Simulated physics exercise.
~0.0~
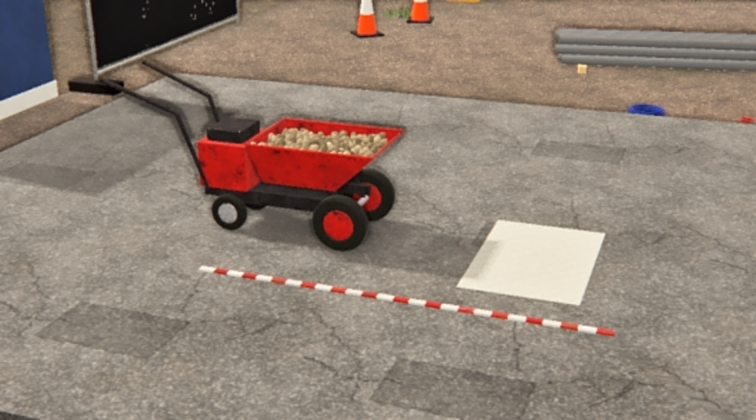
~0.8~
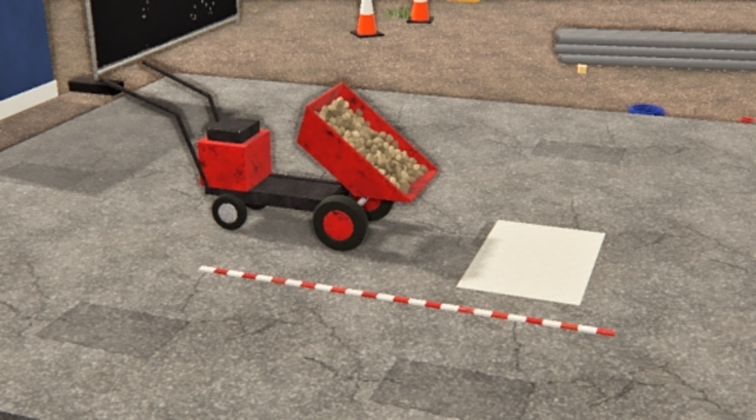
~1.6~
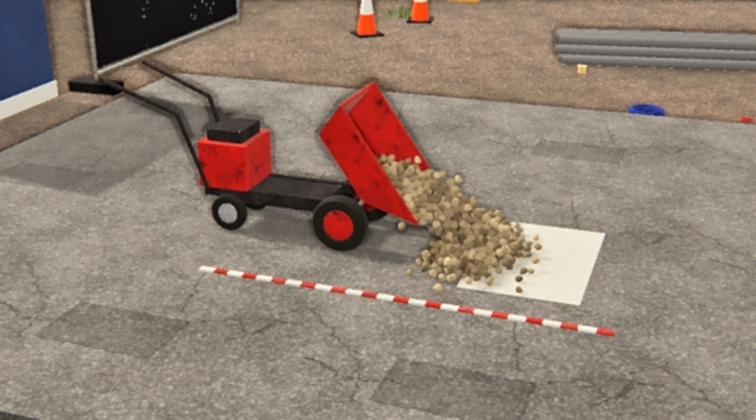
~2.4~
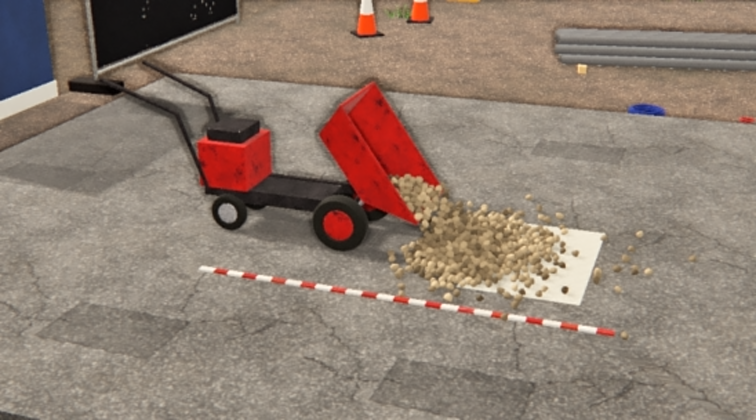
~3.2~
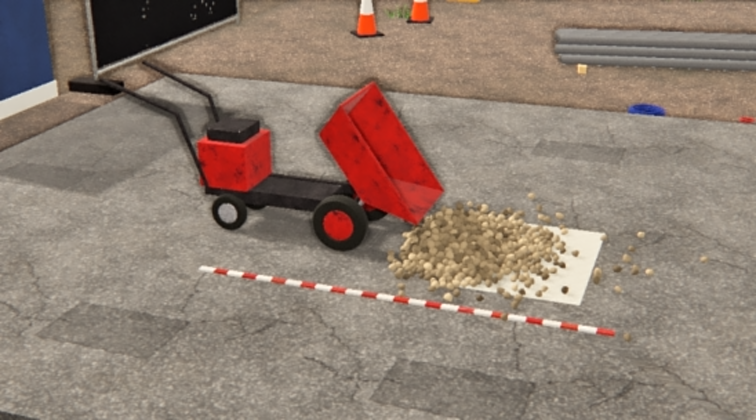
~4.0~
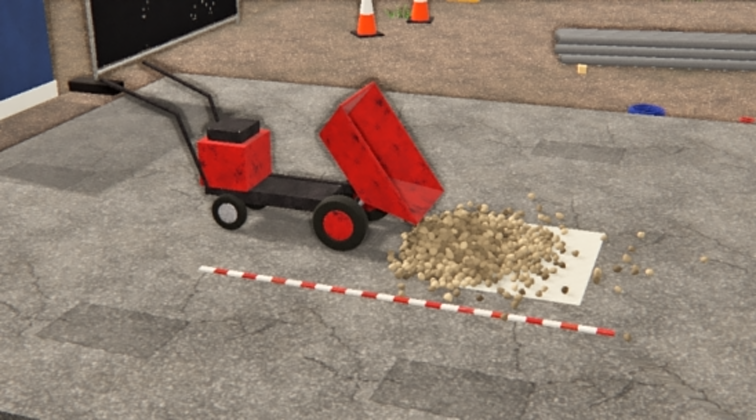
A red skip on a small powered barrow tips forward to the right, and its load of round tan stones slides out onto the grey paving, ending as a heap partly short of the white sheet and partly on it, with a few stones scattered beyond and the raised skip empty.
